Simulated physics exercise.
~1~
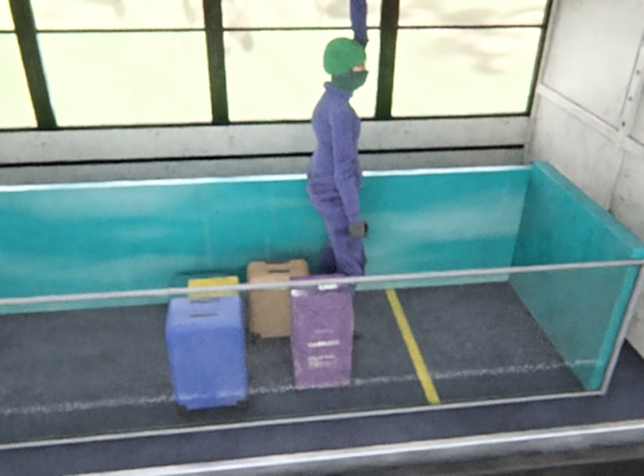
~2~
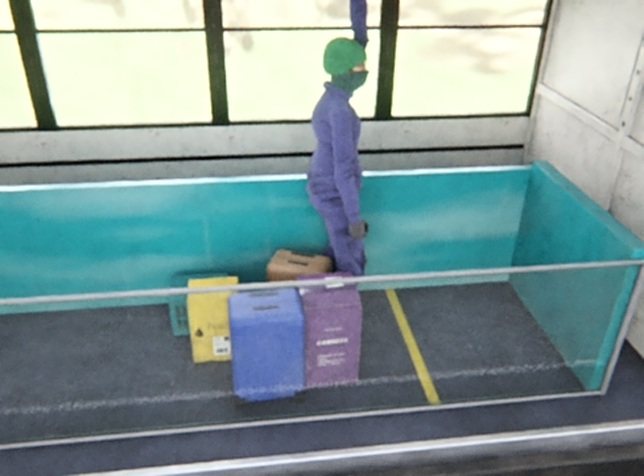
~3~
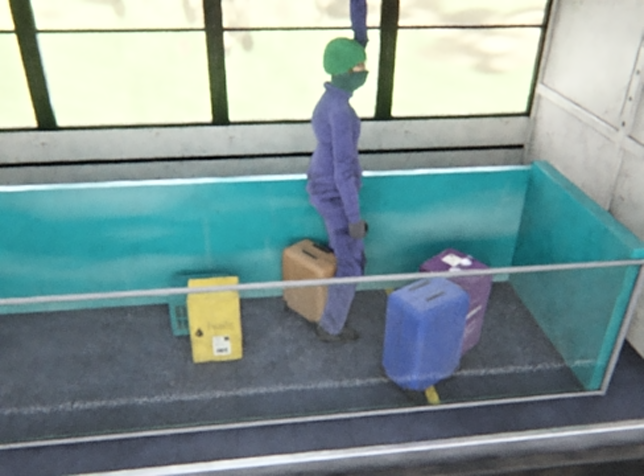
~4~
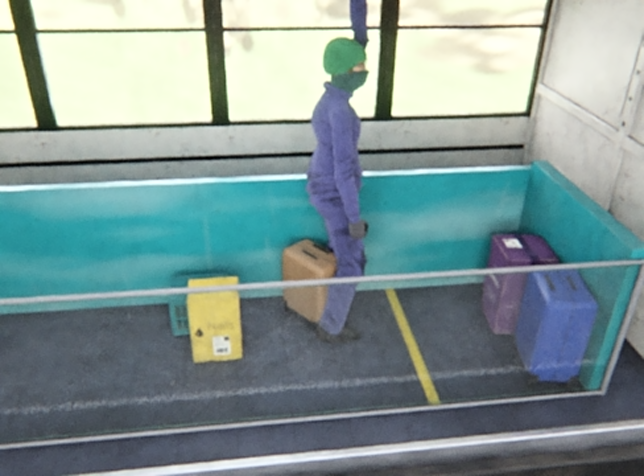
In a glass-sided bay, blue and purple cases slide right past a yellow line beyond a standing figure.
